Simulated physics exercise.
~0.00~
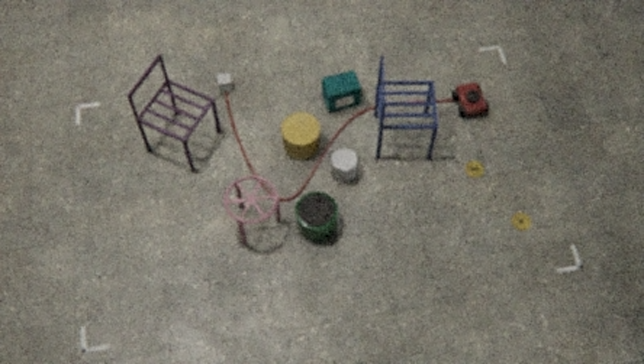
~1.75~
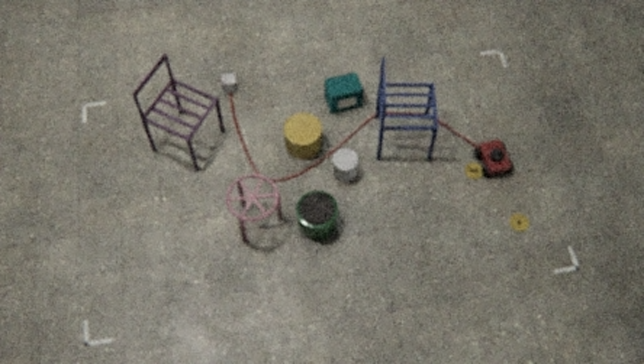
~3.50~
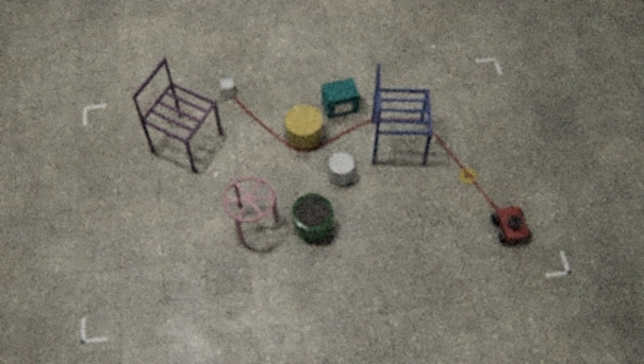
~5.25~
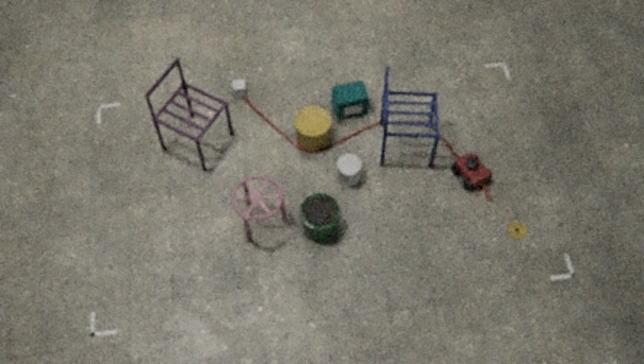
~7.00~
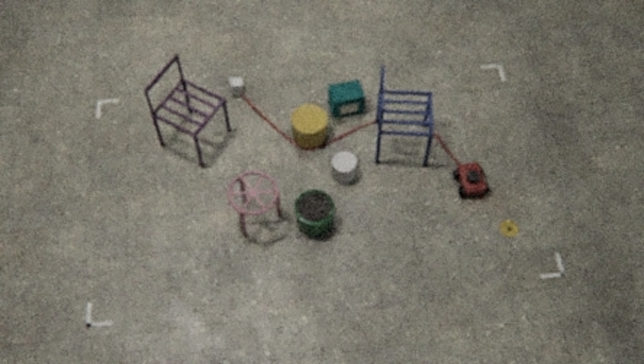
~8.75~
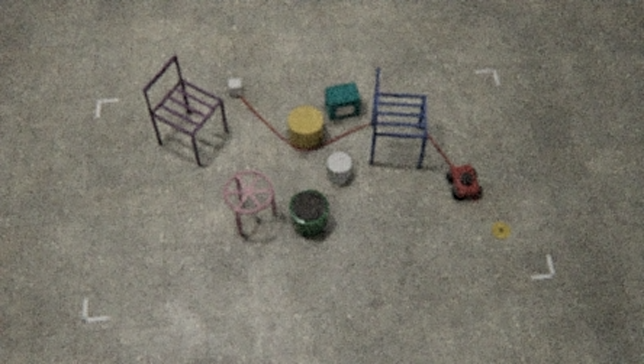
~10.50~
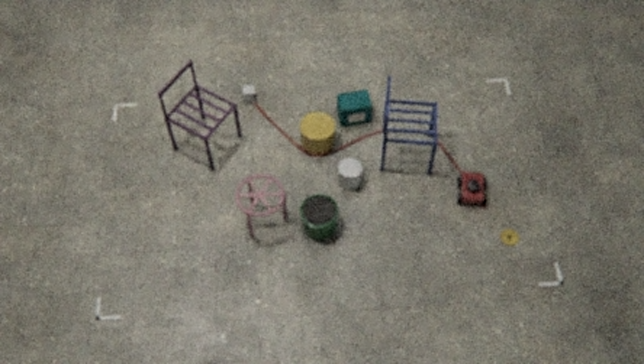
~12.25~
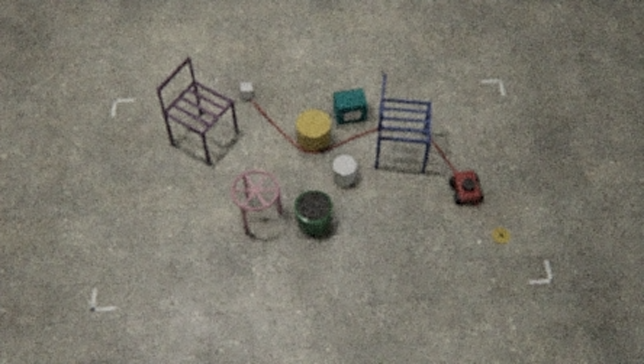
Grey concrete floor from above, a red cart rolling down right, its lead tightening against a yellow bucket, then backing up and stopping.
